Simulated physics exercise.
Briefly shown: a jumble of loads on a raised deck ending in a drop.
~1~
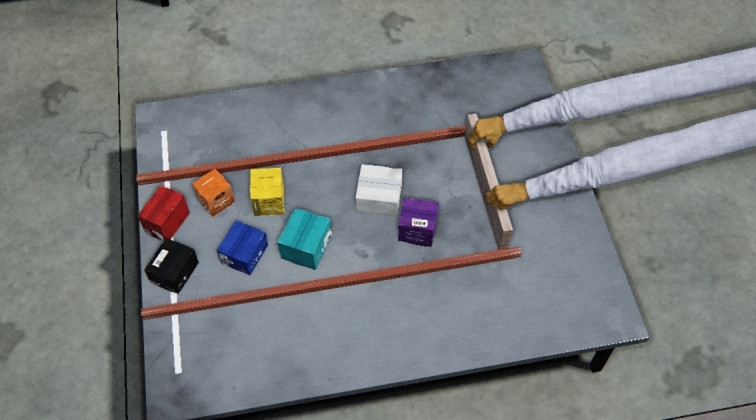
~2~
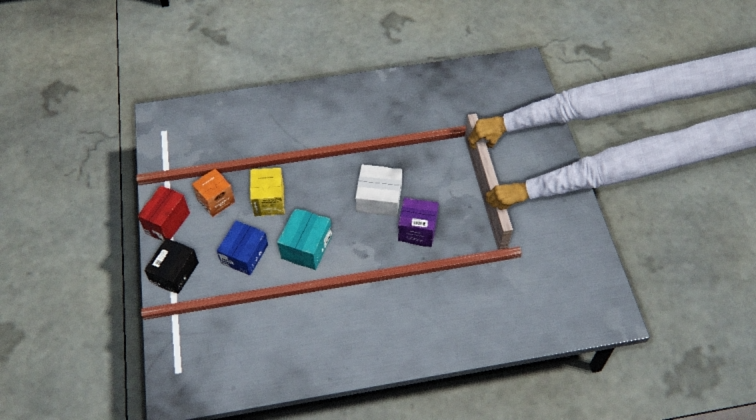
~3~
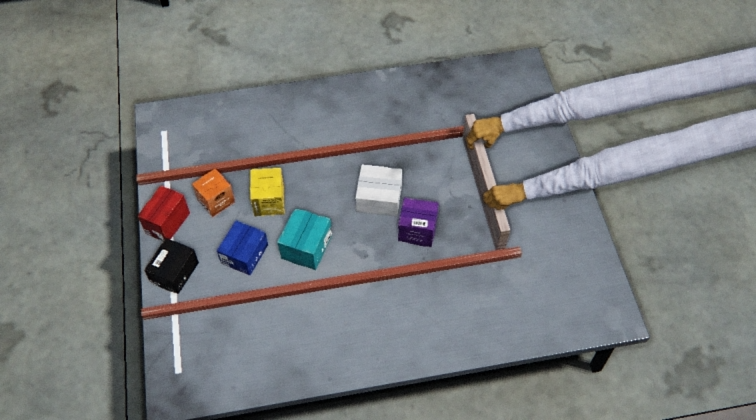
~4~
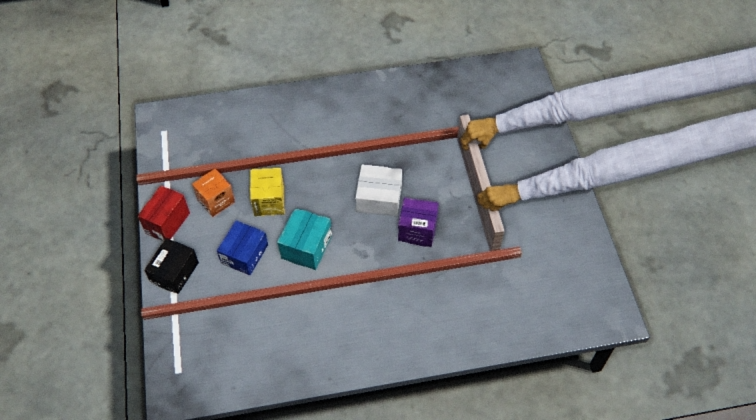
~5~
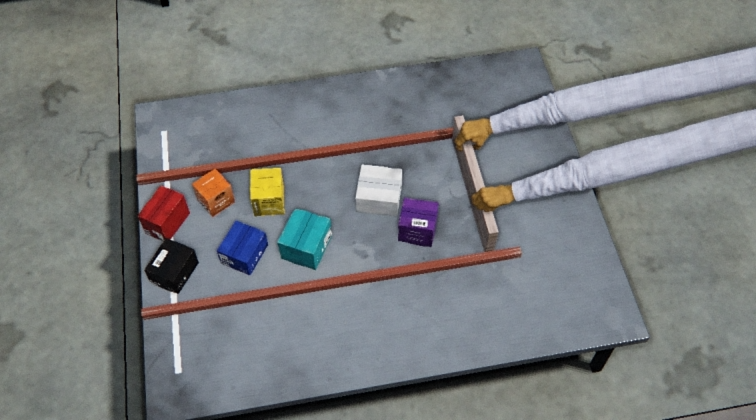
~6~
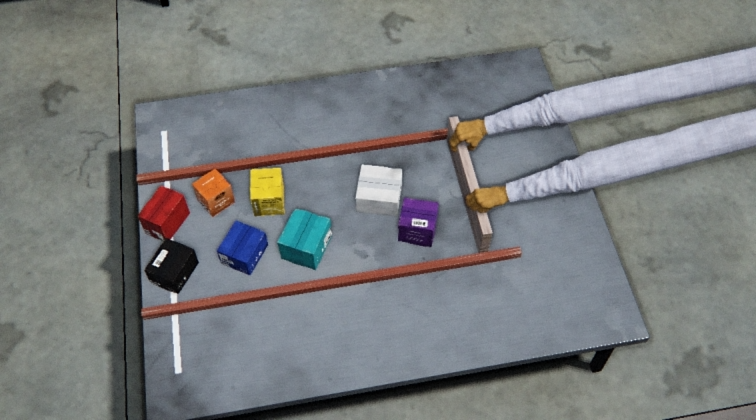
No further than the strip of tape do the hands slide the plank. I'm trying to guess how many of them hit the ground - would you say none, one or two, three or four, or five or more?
I would say five or more.
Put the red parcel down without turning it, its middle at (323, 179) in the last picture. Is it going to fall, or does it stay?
Note: Red parcel is safe.
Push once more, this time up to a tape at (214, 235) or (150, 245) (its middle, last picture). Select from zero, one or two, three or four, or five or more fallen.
One after the other, that's three or four for the first and five or over for the second.
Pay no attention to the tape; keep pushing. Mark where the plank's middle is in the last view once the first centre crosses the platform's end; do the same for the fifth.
Earlier crossing: About (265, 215); later crossing: About (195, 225).
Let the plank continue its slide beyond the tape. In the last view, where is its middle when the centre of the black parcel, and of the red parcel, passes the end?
Middle approx. at (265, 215), then approx. at (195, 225).
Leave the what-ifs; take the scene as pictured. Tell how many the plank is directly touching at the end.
That would be 3 of them.
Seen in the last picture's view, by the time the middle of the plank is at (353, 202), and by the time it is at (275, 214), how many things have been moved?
In order, the tallies are 3 and 7.
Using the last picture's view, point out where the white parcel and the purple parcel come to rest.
Final pixels, roughly: (146, 232) for the first, (151, 271) for the other.
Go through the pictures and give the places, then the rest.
Red parcel (164, 214); black parcel (172, 266); orange box (214, 193); plank (487, 181); tape (170, 242), in the first frame.
Black parcel (172, 266); plank (487, 181), in the second frame.
Orange box (214, 193); yellow box (268, 192), in the third frame.
Red parcel (164, 214); turquoise parcel (305, 239), in the fourth frame.
Black parcel (172, 266); blue parcel (243, 248), in the fifth frame.
Red parcel (164, 214); black parcel (172, 266); orange box (214, 193); plank (468, 184); tape (170, 242), in the sixth frame.
Soon after, none off yet; red parcel at rest near (164, 214); black parcel at rest near (172, 266); orange box at rest near (214, 193).
In the end, the number that fall off is five or more; gone, turquoise parcel, blue parcel, orange box, black parcel and red parcel.
